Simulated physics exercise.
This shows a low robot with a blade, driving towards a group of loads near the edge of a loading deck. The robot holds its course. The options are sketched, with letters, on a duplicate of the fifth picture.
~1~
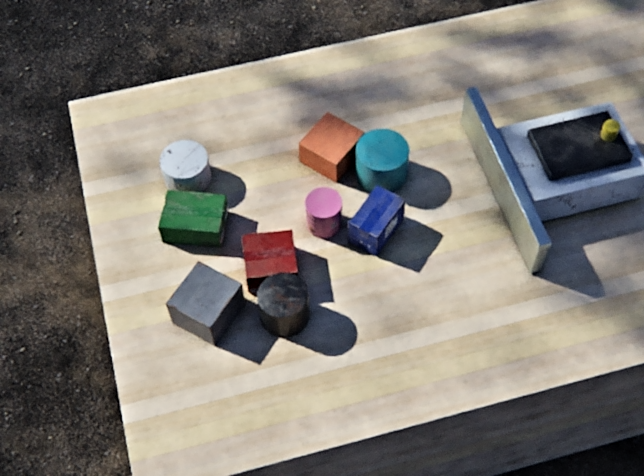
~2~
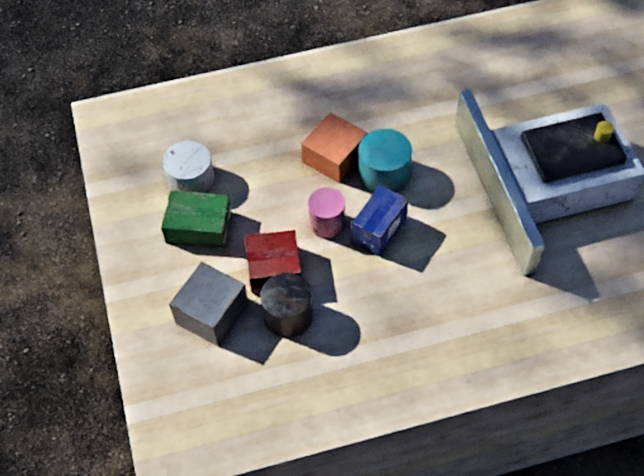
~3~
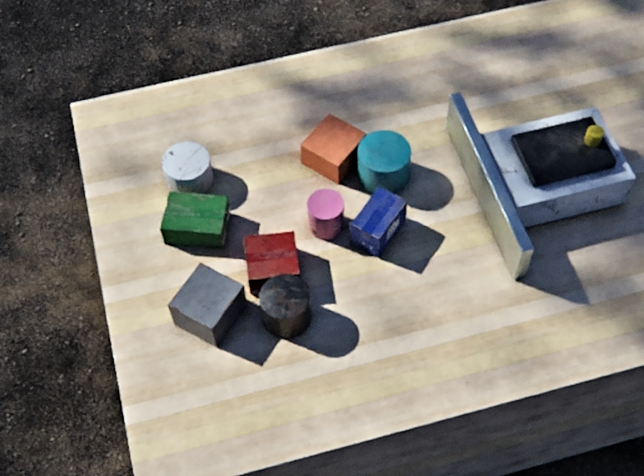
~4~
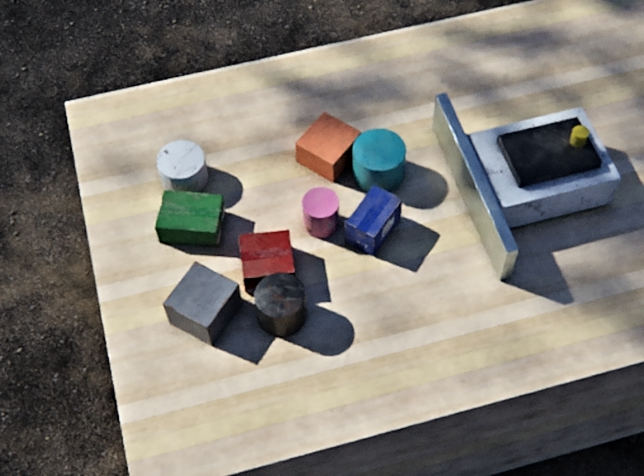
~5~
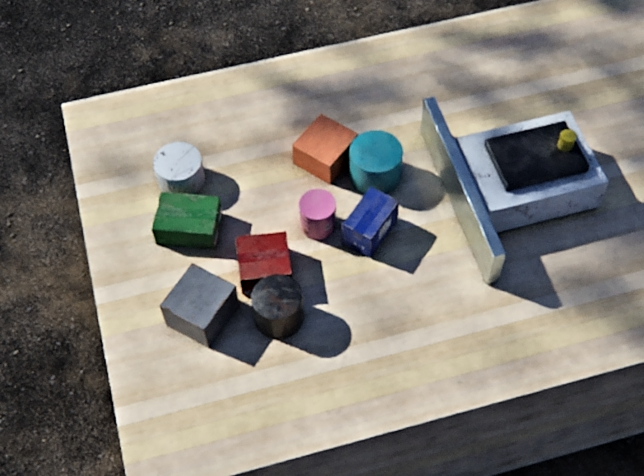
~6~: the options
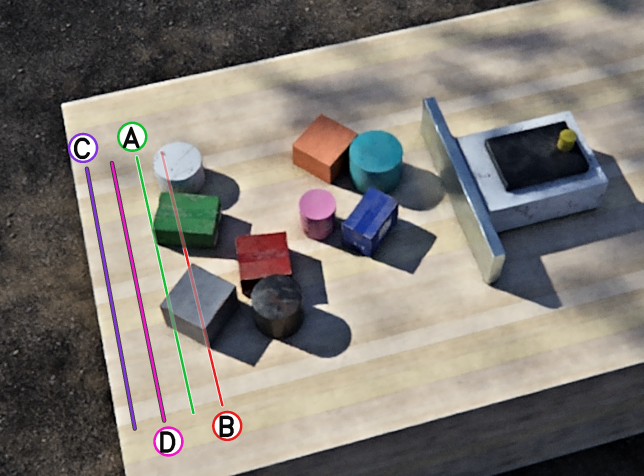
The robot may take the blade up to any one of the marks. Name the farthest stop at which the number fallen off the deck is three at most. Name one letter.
It should halt at D.
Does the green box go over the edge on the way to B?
By then, no.
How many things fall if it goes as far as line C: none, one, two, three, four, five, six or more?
In all, six or more.
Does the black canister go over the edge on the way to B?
No.
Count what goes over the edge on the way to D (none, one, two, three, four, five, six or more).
Three.
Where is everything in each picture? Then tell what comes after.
Black canister (284, 305); grey crate (206, 304); robot (573, 146), in the first picture.
Robot (567, 147); green box (197, 219), in the second picture.
Robot (557, 151); blue parcel (379, 222), in the third picture.
Robot (542, 152); pink pail (321, 213), in the fourth picture.
Robot (530, 156); black canister (278, 307); grey crate (200, 306); orange crate (325, 148), in the fifth picture.
On the marked copy, A at (163, 275); B at (189, 268); C at (109, 288); D at (136, 281).
Taking D. A third of the way, robot (417, 183); orange crate (289, 145); blue parcel (323, 246).
Two thirds of the way, robot (300, 211); grey crate (145, 342); green box (145, 241).
When it is over, robot (206, 234); grey crate over the edge; green box over the edge; three fallen.
As for the rest, A is within the limit but short; B is within the limit but short; C drops seven.
